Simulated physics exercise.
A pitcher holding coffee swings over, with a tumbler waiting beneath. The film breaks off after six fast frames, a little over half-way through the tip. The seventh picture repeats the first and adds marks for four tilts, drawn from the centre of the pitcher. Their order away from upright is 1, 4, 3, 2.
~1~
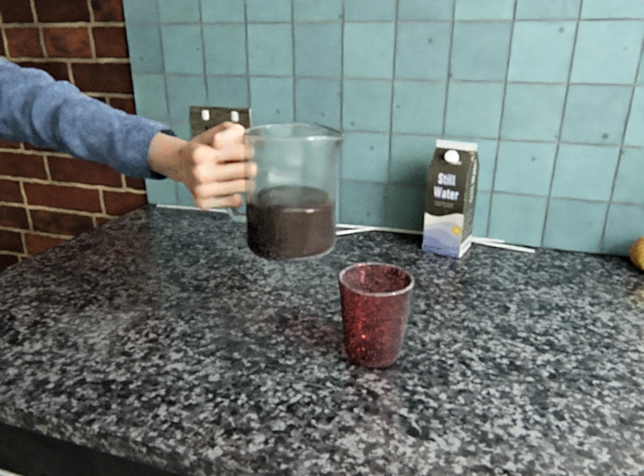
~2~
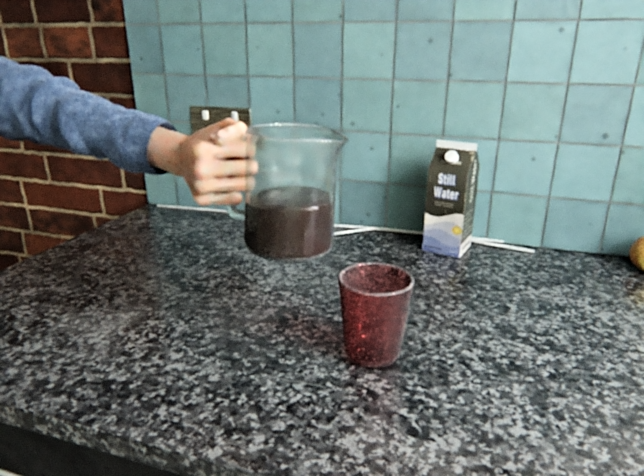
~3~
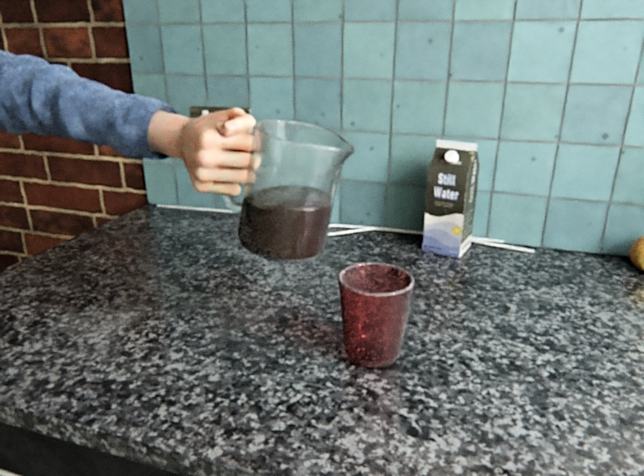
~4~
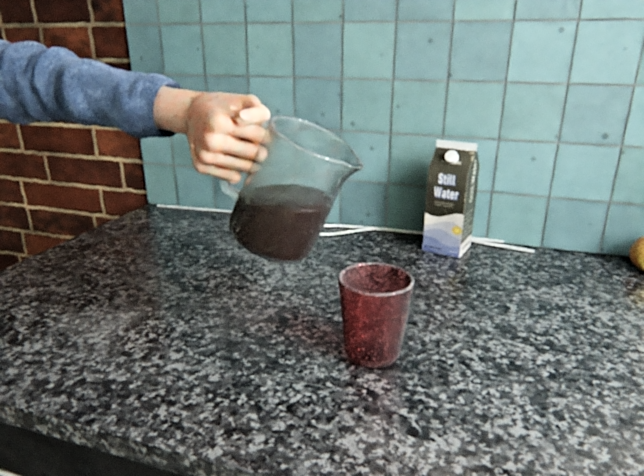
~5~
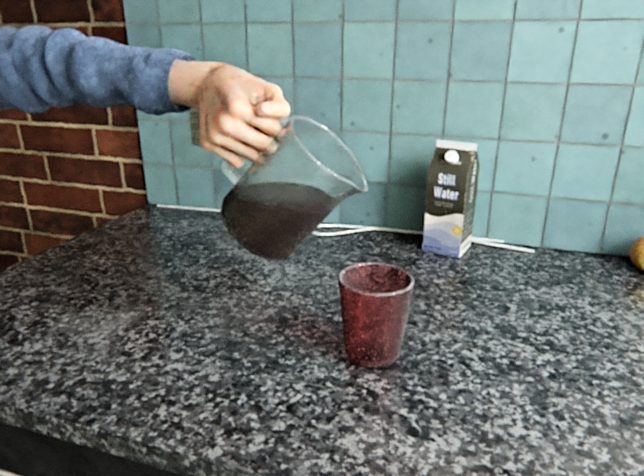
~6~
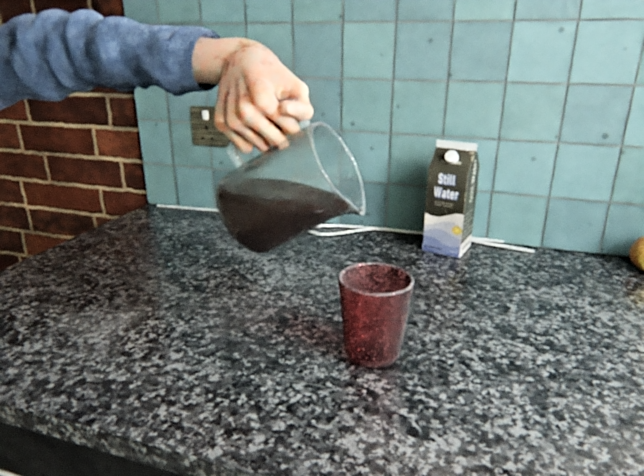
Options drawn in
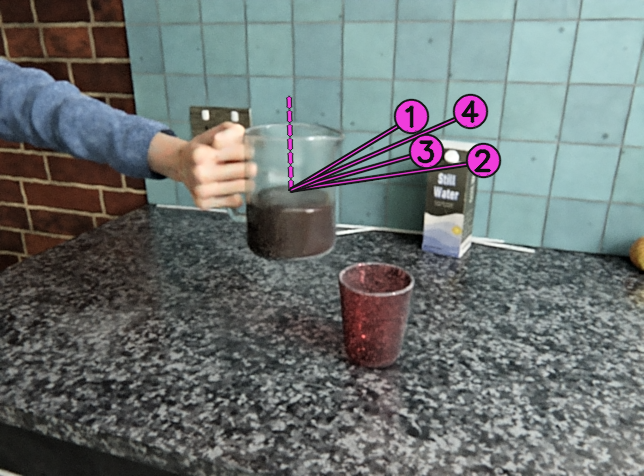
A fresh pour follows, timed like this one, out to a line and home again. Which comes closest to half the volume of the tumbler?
Take 2.
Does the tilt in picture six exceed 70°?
No.
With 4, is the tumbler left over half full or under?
Under half.
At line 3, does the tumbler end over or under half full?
Under.
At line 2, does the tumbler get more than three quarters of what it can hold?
No, it does not.
On the marked copy, 1 at (397, 126); 2 at (466, 164); 3 at (410, 156); 4 at (455, 119).
With 1, the tumbler ends with about 4 % of what it can hold.
With 2, the tumbler ends with about 50 % of what it can hold.
With 3, the tumbler ends with about 30 % of what it can hold.
With 4, the tumbler ends with about 14 % of what it can hold.
